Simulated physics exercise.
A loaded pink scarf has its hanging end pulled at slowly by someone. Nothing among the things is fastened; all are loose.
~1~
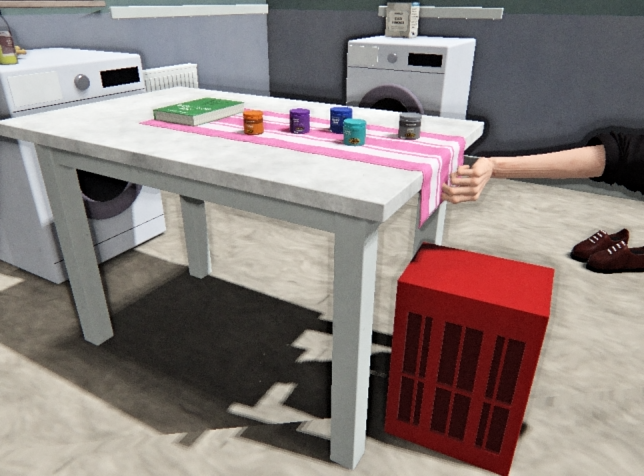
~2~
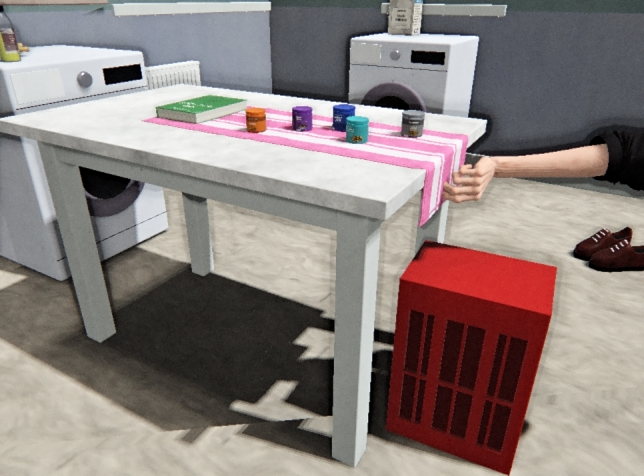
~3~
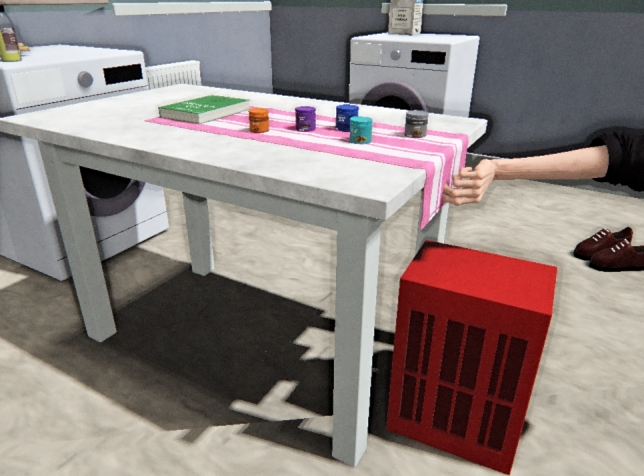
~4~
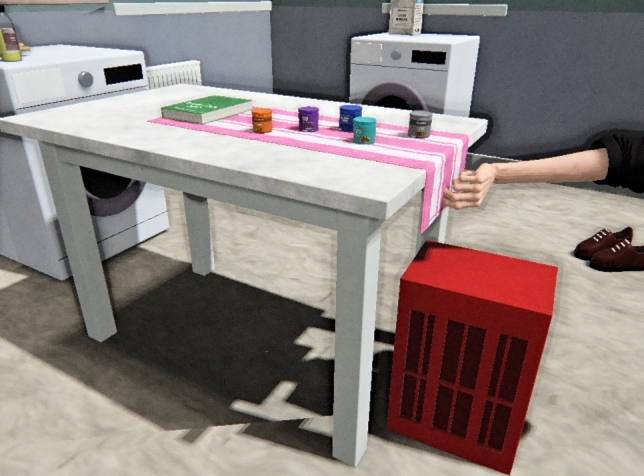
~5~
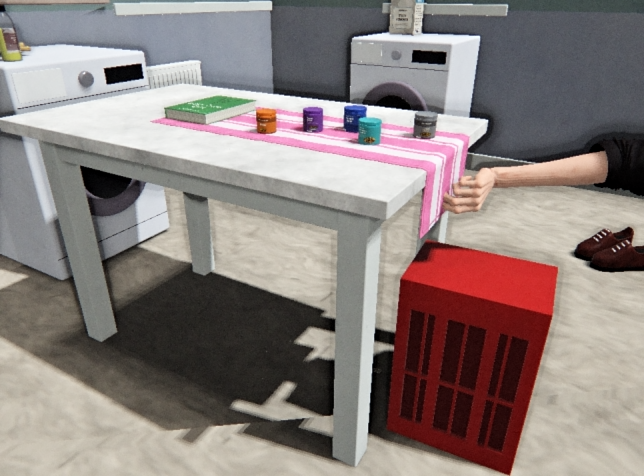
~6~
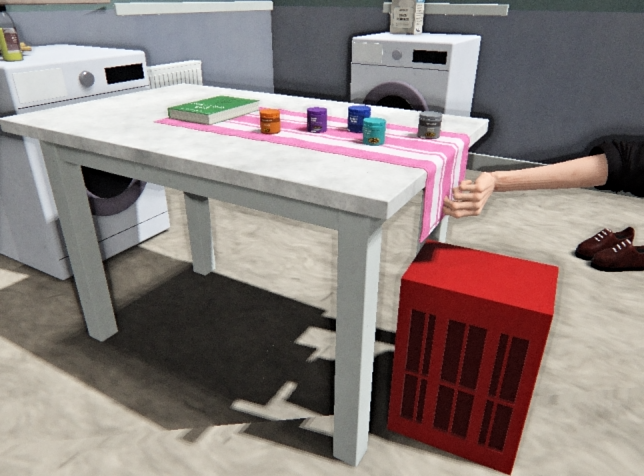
A hand slowly pulls a striped pink cloth, and the pots on it shift slightly right.
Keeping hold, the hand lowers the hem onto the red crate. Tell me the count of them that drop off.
The drop count comes to one.
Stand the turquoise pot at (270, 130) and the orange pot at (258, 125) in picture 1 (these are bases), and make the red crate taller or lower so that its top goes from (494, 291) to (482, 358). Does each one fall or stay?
First the turquoise pot: It is still up there. Then the orange pot: It is still up there.
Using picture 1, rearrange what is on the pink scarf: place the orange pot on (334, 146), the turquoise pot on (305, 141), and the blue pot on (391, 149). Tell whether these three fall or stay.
As for the orange pot, it stays aboard; the turquoise pot stays aboard; the blue pot goes off.
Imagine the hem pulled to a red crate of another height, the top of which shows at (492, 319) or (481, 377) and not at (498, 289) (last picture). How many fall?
We'd get 2 in the first case and 4 in the second.
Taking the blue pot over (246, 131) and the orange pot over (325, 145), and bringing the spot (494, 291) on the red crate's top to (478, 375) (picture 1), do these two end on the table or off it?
The blue pot ends up still on top and the orange pot ends up off the top.
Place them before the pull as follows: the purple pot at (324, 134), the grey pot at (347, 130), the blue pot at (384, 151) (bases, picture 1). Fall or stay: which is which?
The purple pot will stay where it is, the grey pot will stay where it is, and the blue pot will end up down.
Soon after, hem on the crate; grey pot gone.
In the end, hem on the crate; grey pot gone. The answer is one.
